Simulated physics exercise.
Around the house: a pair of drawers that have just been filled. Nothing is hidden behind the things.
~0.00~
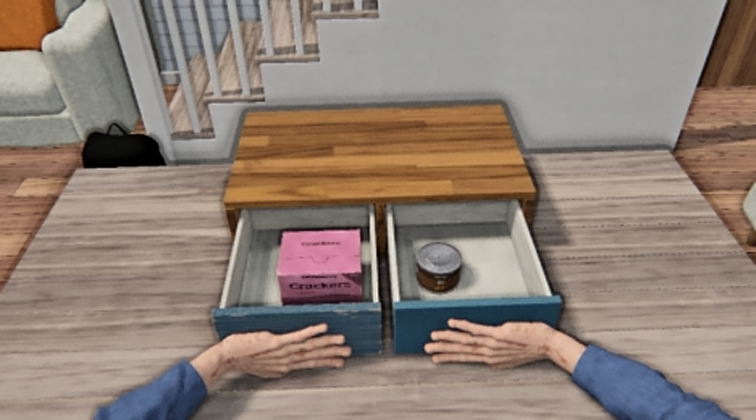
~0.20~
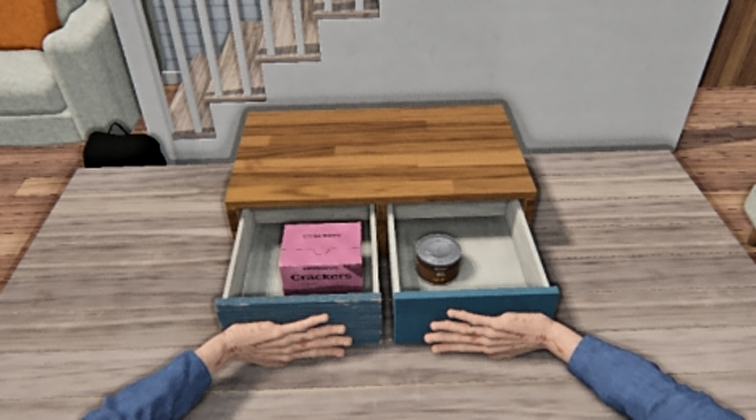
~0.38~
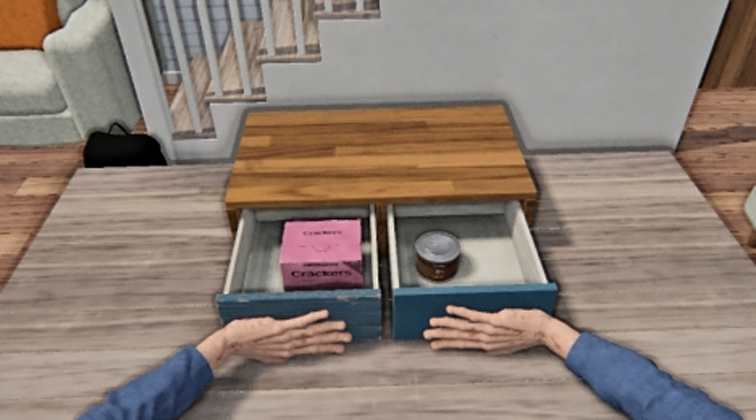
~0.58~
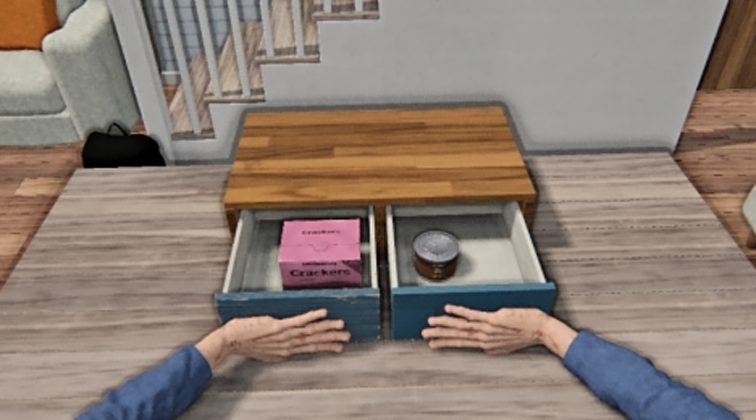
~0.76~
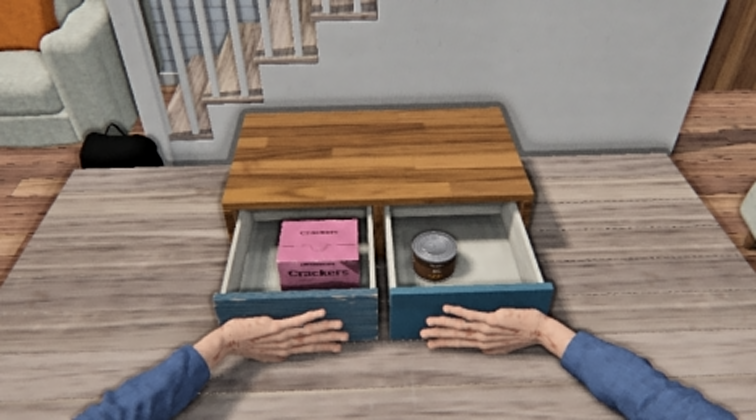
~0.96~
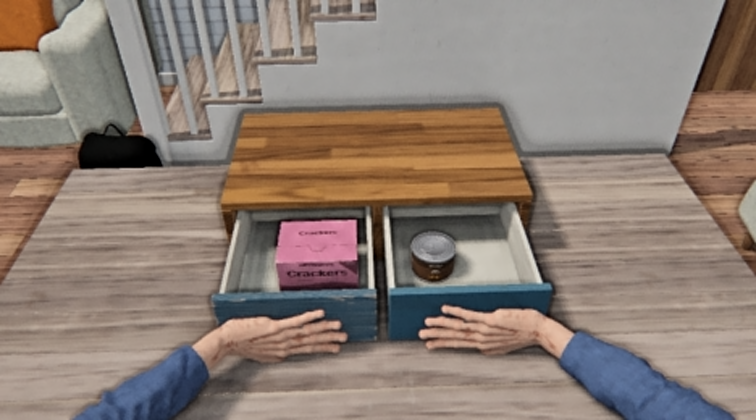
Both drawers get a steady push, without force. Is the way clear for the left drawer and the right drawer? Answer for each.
In the end the left drawer goes all the way in, the right drawer goes all the way in.
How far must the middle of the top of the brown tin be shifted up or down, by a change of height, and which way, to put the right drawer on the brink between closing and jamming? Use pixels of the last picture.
About 24 pixels up.
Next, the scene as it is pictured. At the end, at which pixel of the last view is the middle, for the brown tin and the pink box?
The brown tin around (422, 186); the pink box around (323, 186).
After 1.36 s, left drawer starting in; right drawer starting in.
After 1.64 s, left drawer about half in; right drawer about half in.
After 1.86 s, left drawer nearly in; right drawer nearly in.
At rest (2.4 s), the left drawer closes; the right drawer closes.
